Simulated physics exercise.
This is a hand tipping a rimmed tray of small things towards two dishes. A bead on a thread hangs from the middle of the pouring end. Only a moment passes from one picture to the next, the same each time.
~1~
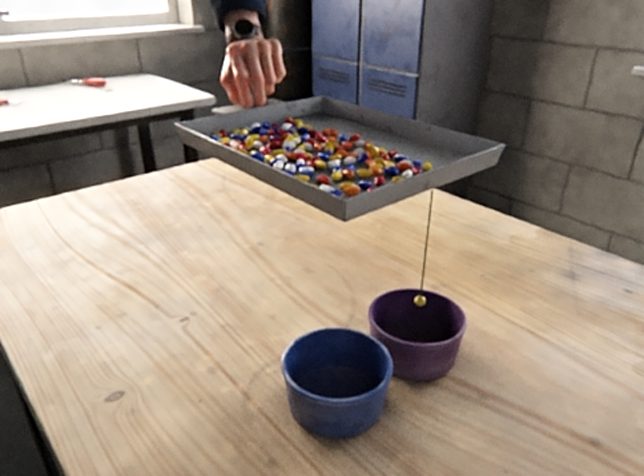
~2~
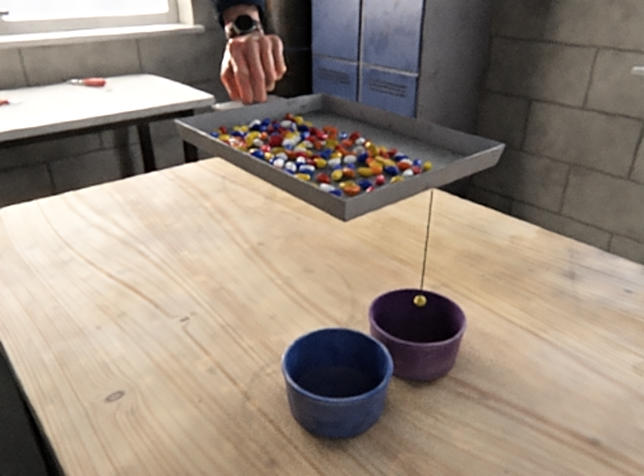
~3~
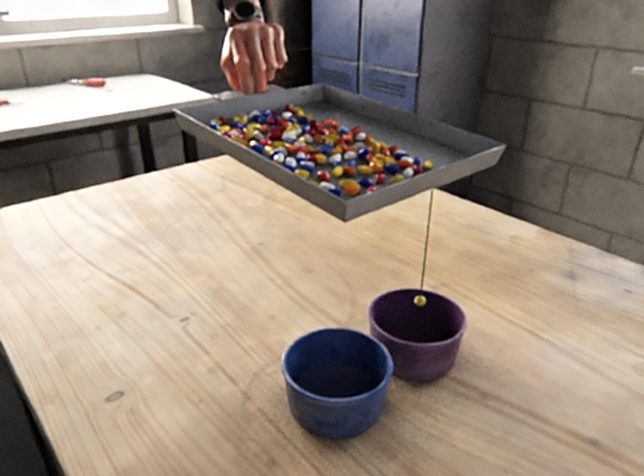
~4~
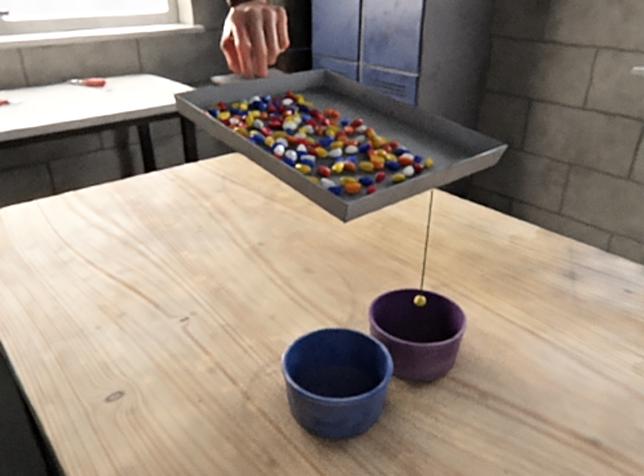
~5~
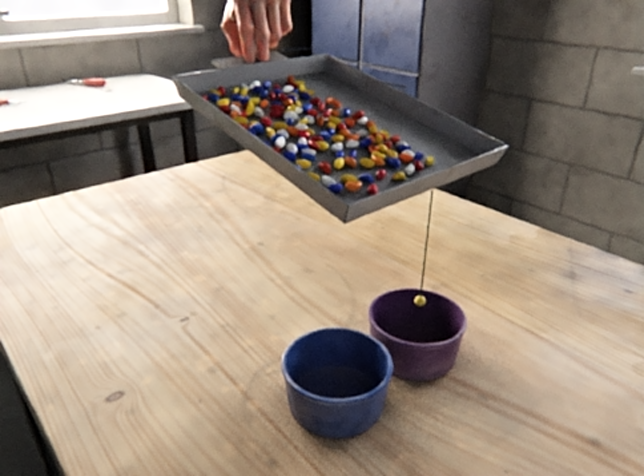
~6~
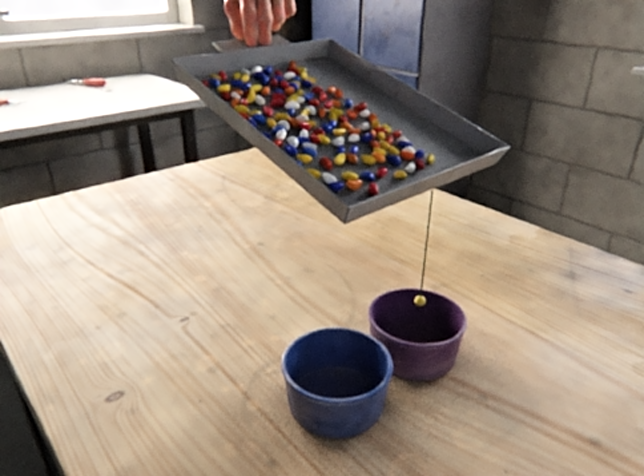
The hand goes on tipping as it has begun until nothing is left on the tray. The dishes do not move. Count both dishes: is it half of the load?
Caught overall: Only the smaller part.
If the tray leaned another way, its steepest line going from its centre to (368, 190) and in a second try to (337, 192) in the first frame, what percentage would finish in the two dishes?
The first gives 60 %, the second 70 %.
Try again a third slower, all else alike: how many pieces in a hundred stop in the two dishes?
Close to 10 per cent.
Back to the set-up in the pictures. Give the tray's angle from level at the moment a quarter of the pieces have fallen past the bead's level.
Roughly 115°.
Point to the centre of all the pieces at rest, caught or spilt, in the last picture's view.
Around (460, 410).
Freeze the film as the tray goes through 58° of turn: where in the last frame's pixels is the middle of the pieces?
At about (399, 156).
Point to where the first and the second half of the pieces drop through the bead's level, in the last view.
The first part at (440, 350); the rest at (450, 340).
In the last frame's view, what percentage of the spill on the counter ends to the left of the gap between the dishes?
Close to 0 per cent.
Just after the last frame, tray tipped steeply; almost all on the tray; just a few in the air.
A moment on, tray tipped right over; almost all on the tray; just a few in the left dish; about a tenth outside both; just a few in the air.
Further on, tray tipped past a quarter turn; about a tenth in the left dish; about a tenth in the right dish; the larger part outside both.
When it is over, tray tipped past a quarter turn; about a tenth in the left dish; about a tenth in the right dish; the larger part outside both.
